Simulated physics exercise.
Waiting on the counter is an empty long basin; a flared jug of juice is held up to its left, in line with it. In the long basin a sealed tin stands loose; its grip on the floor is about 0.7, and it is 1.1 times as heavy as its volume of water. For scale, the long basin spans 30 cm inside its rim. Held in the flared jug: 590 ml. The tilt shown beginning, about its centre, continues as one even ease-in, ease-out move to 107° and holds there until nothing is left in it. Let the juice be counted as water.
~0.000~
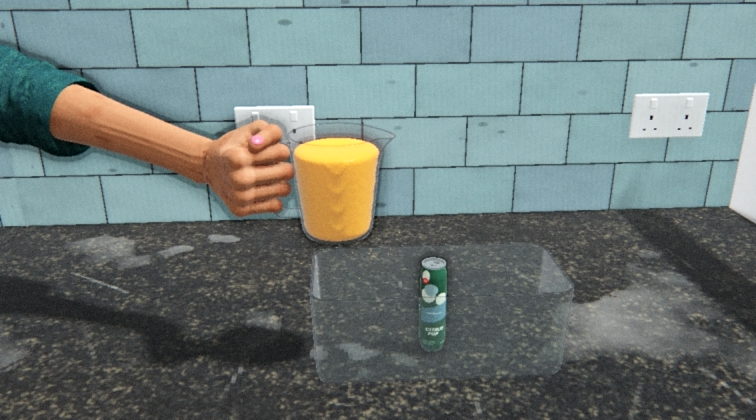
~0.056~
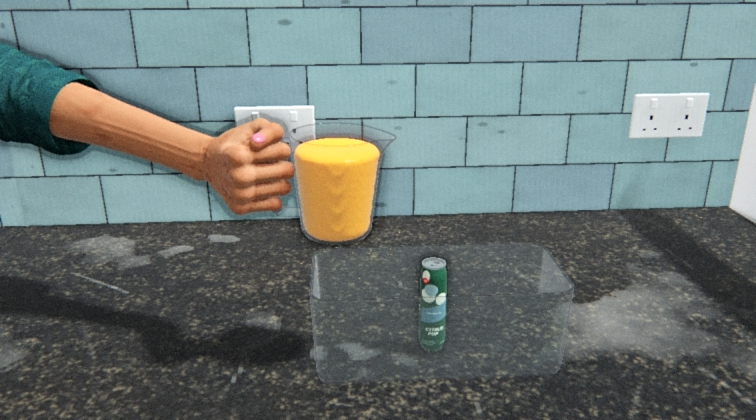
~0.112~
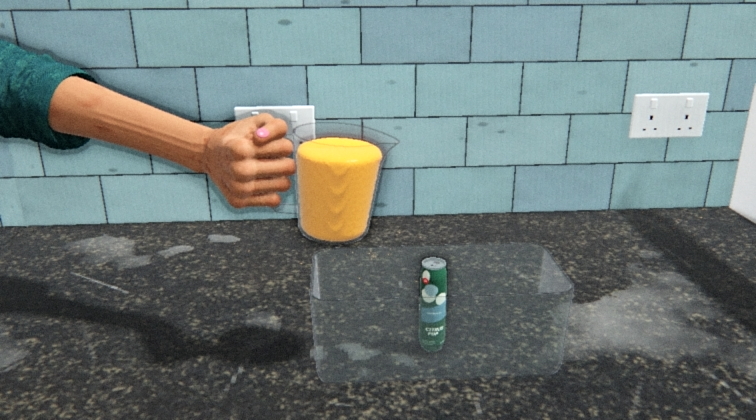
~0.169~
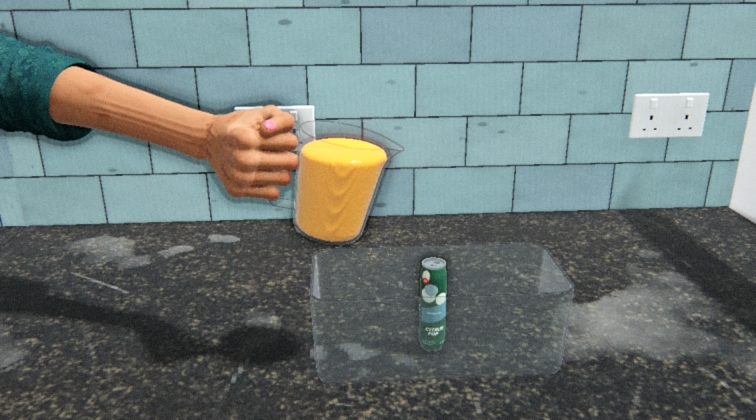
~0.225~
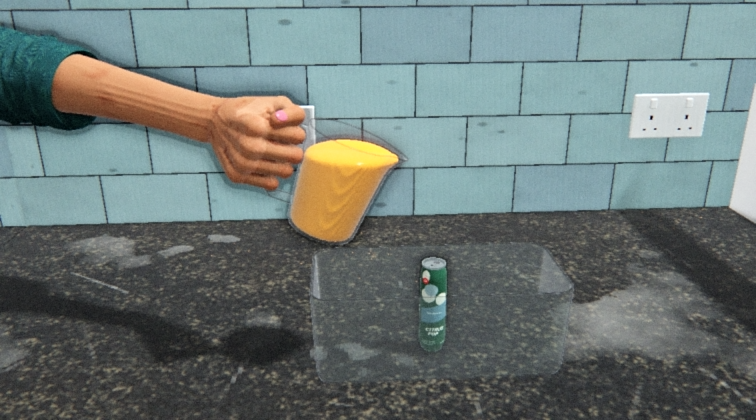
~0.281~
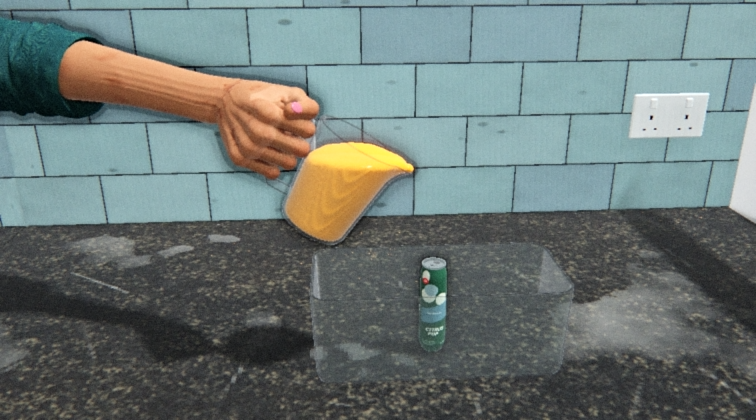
A hand tilting a clear jug of orange juice rightward, the juice reaching its lip, above a clear basin and green can.
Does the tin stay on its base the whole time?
No - I reckon it can't hold on.
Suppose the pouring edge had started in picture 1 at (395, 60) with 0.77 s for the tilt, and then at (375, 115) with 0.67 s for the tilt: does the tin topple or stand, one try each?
First it stays on its base; then it tips over.
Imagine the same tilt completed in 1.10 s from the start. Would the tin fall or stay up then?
It tumbles over, then.
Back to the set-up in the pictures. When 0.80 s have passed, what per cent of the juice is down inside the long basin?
I reckon close to 82 per cent.
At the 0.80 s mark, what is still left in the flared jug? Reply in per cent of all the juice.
Roughly 10 percent remains.
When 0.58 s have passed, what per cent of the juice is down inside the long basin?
Around 22%.
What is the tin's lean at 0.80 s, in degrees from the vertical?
Looks like some 5 degrees from vertical upright.
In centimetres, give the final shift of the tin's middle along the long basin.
Looks like roughly 8.0 cm in total.
After 0.58 s the tilt is 91° and 55 per cent is still to pour; the tin stands where it began.
After 0.80 s the tilt is 107° and 10 per cent is still to pour; the tin leans 6°.
After 1.02 s the tilt is 107° and 0 per cent is still to pour; the tin lies on its side.
After 1.27 s the tilt is 107° and 0 per cent is still to pour; the tin lies on its side.
In the end the tin lies on its side.
